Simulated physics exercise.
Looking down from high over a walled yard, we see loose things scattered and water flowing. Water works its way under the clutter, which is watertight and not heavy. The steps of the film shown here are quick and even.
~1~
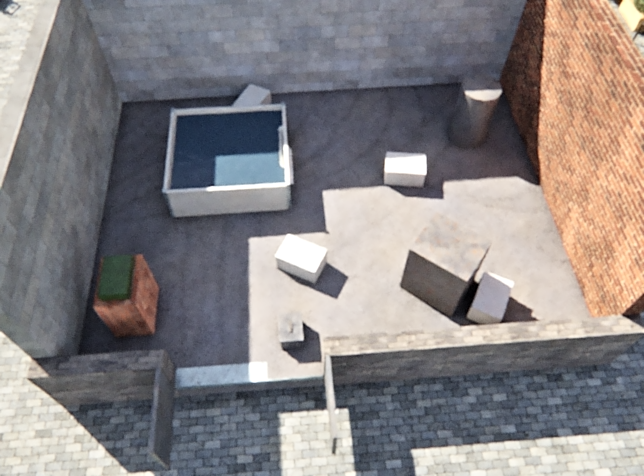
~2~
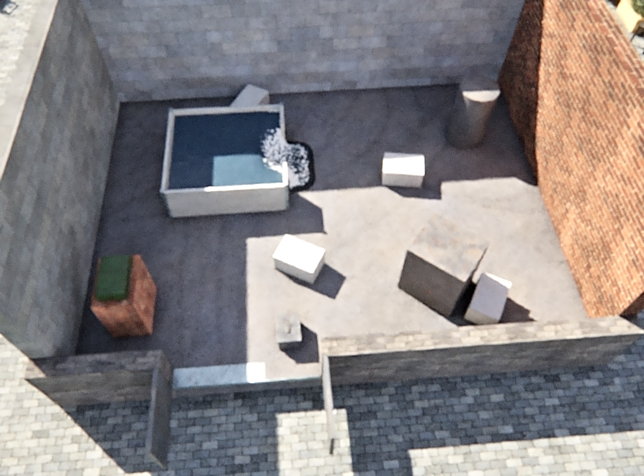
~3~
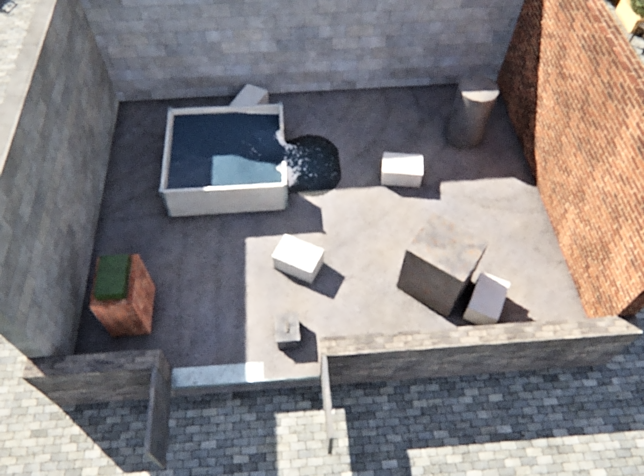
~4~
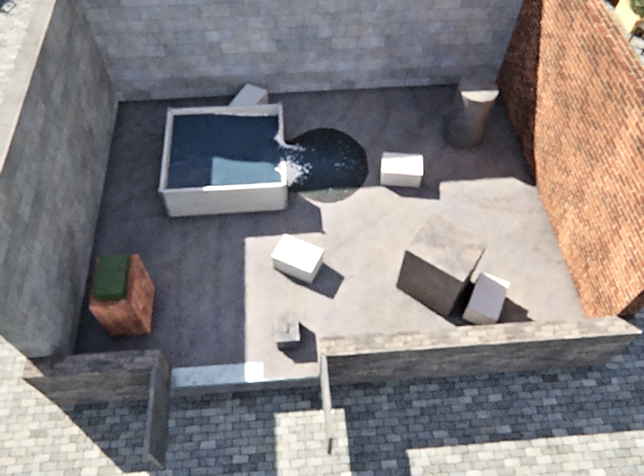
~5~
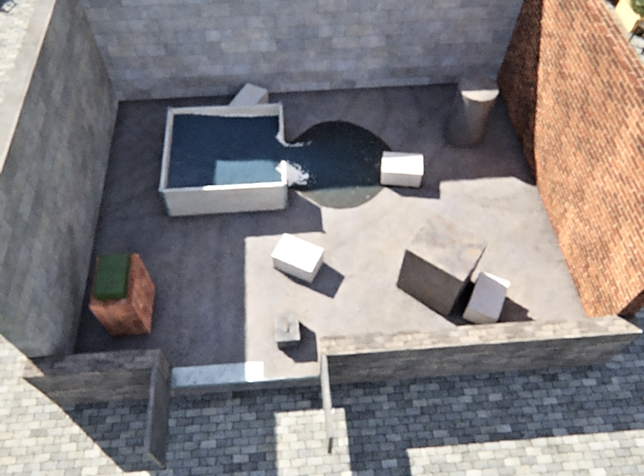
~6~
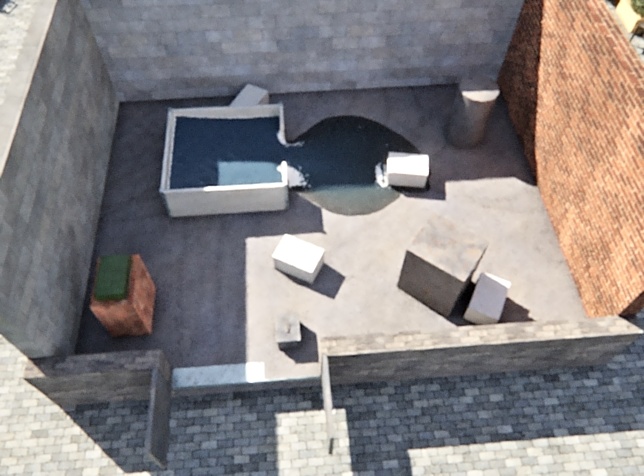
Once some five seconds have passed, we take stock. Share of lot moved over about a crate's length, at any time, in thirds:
Less than 1/3.
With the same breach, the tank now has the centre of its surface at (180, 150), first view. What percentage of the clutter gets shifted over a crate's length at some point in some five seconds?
By my reckoning, about 20 per cent.
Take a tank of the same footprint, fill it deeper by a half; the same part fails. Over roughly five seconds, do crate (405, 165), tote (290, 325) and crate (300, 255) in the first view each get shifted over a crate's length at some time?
Taking them as listed - the full distance for the first, the full distance for the second, a shorter distance for the third.
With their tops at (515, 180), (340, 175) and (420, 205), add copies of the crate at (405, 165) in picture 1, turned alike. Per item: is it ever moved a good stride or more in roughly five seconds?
In sequence: Knocked well away; knocked well away; knocked well away.
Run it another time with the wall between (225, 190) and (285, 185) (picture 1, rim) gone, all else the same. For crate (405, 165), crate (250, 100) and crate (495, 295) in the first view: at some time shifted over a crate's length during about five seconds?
Never got that far, never got that far, got that far.
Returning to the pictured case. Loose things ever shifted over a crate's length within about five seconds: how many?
I get 1.
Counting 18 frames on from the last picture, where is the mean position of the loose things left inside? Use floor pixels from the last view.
Estimate: Close to (365, 242) px.
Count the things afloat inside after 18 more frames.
I count 1.
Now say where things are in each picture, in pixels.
In the first frame, a crate at (406, 163) rests on the ground; a crate at (301, 253), on the bottom; 0 of 5 have shifted.
In the second frame, a crate at (404, 163) rests on the ground; a crate at (299, 253), on the bottom; 0 of 5 have shifted.
In the third frame, a crate at (403, 163), on the bottom; a crate at (298, 253) rests on the ground; 0 of 5 have shifted.
In the fourth frame, a crate at (403, 163) rests on the ground; a crate at (298, 253) rests on the ground; 0 of 5 have shifted.
In the fifth frame, a crate at (403, 163) rests on the ground; a crate at (298, 252), on the bottom; 0 of 5 have shifted.
In the sixth frame, a crate at (408, 163) rests on the ground, close to its start; a crate at (299, 253), on the bottom; 1 of 5 have shifted.
A moment on, 1 of 5 are well off their spots; 0 afloat.
Next, 1 of 5 are well off their spots; 1 afloat.
Later, 1 of 5 are well off their spots; 1 afloat.
In the end, 1 of 5 are well off their spots, and 1 have been at some point; 2 afloat.
